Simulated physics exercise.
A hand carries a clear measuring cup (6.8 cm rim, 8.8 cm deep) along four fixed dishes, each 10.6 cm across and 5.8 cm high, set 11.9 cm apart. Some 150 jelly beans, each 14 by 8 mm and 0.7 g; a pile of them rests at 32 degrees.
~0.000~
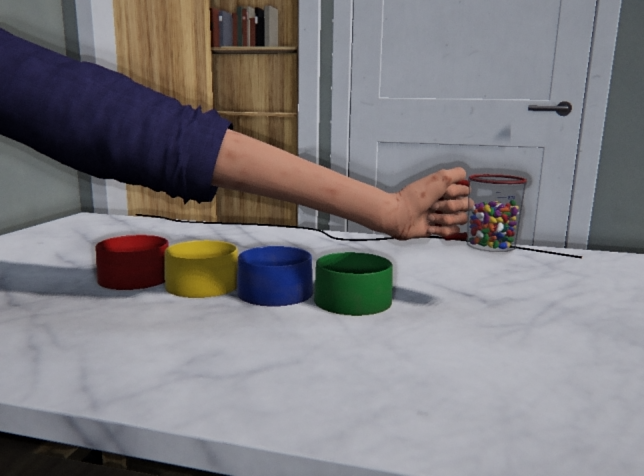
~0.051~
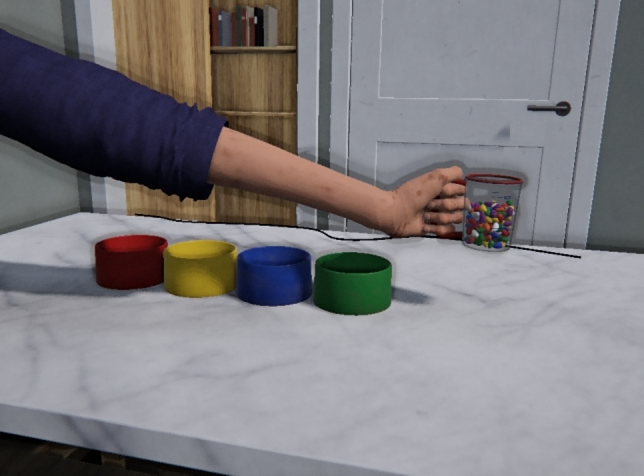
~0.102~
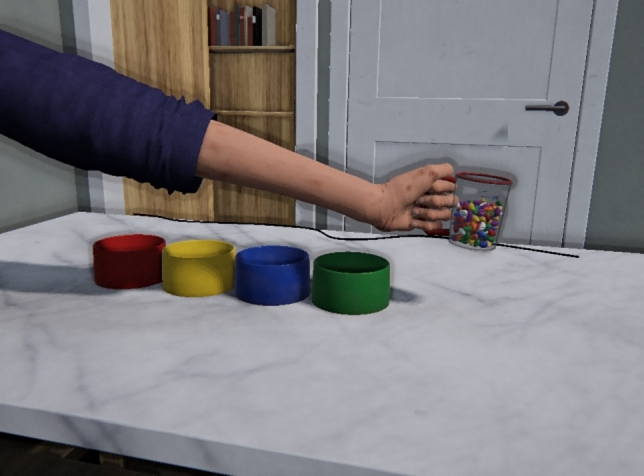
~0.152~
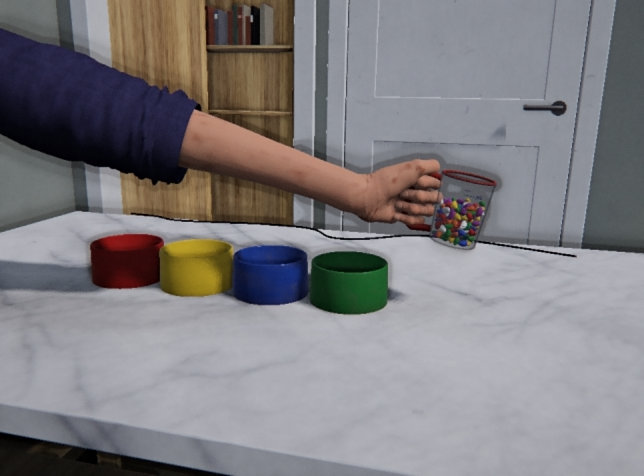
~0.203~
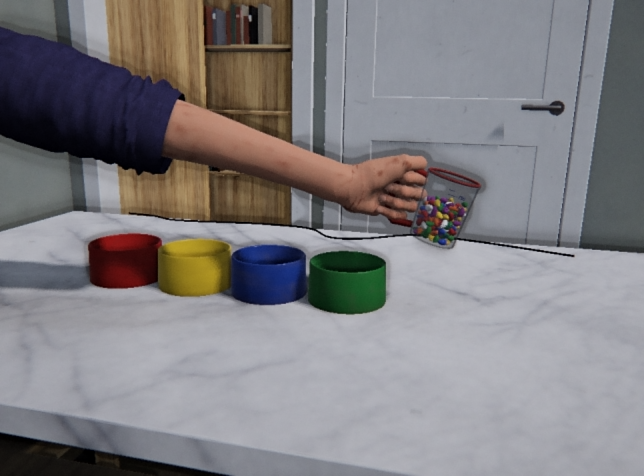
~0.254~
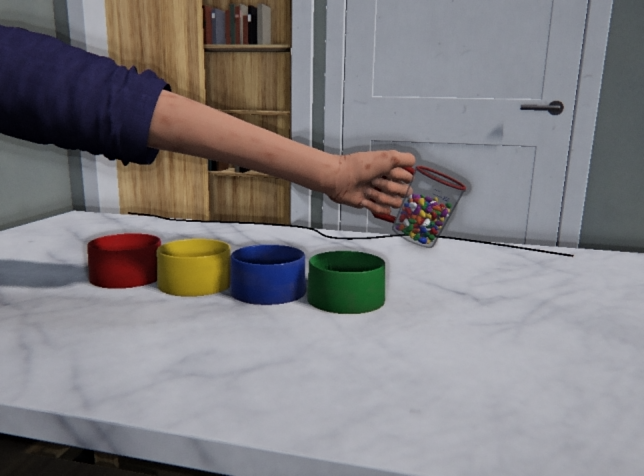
The footage shows a hand holding a clear cup of multicoloured jelly beans above a marble countertop, moving it left toward a row of red, yellow, blue and green dishes while gradually tilting it to the right.
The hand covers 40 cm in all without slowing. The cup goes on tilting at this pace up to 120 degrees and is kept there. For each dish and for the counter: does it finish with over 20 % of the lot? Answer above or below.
Red: Below, blue: Above, green: Below, yellow: Below, counter: Above.
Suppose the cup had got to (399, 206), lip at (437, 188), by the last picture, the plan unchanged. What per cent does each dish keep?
Red 0, blue 70, green 0, yellow 0.
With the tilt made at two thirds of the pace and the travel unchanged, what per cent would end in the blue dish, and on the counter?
Blue 70; counter 30.
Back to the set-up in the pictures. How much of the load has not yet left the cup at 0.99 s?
Some 95 per cent of the load.
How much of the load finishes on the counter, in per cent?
About 30 per cent.
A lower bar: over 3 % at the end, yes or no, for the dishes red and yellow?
Red no, yellow yes.
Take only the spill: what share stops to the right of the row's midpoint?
Some 50 per cent.
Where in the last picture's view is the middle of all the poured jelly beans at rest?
Near (257, 284).
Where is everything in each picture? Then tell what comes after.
In the first picture, cup at (494, 213), tilt 0 degrees, lip at (525, 180), moved 0.0 cm; middle of the pieces at (492, 221); green dish at (354, 263); blue dish at (275, 256); yellow dish at (202, 250); red dish at (133, 244).
In the second picture, cup at (490, 212), tilt 1 degrees, lip at (521, 181), moved 0.4 cm; middle of the pieces at (488, 221).
In the third picture, cup at (478, 211), tilt 5 degrees, lip at (511, 182), moved 1.7 cm; middle of the pieces at (475, 220).
In the fourth picture, cup at (460, 210), tilt 10 degrees, lip at (495, 183), moved 3.7 cm; middle of the pieces at (457, 218).
In the fifth picture, cup at (443, 209), tilt 15 degrees, lip at (480, 186), moved 5.7 cm; middle of the pieces at (439, 217).
In the sixth picture, cup at (427, 208), tilt 21 degrees, lip at (465, 188), moved 7.7 cm; middle of the pieces at (422, 215); green dish at (347, 262); blue dish at (268, 255); yellow dish at (194, 248); red dish at (125, 242). Its pace works out near 110 degrees a second; the hand travels 40 cm a second.
After 0.69 s, tilt 68 degrees; cup holds 100 %.
After 0.99 s, tilt 101 degrees; cup holds 95 %, blue 5 %.
Then, at 1.38 s, tilt 120 degrees; cup holds 35 %, blue 25 %, yellow 10 %.
In the end, at 2.6 s, red 0 %, blue 60 %, green 0 %, yellow 10 %, counter 30 %.
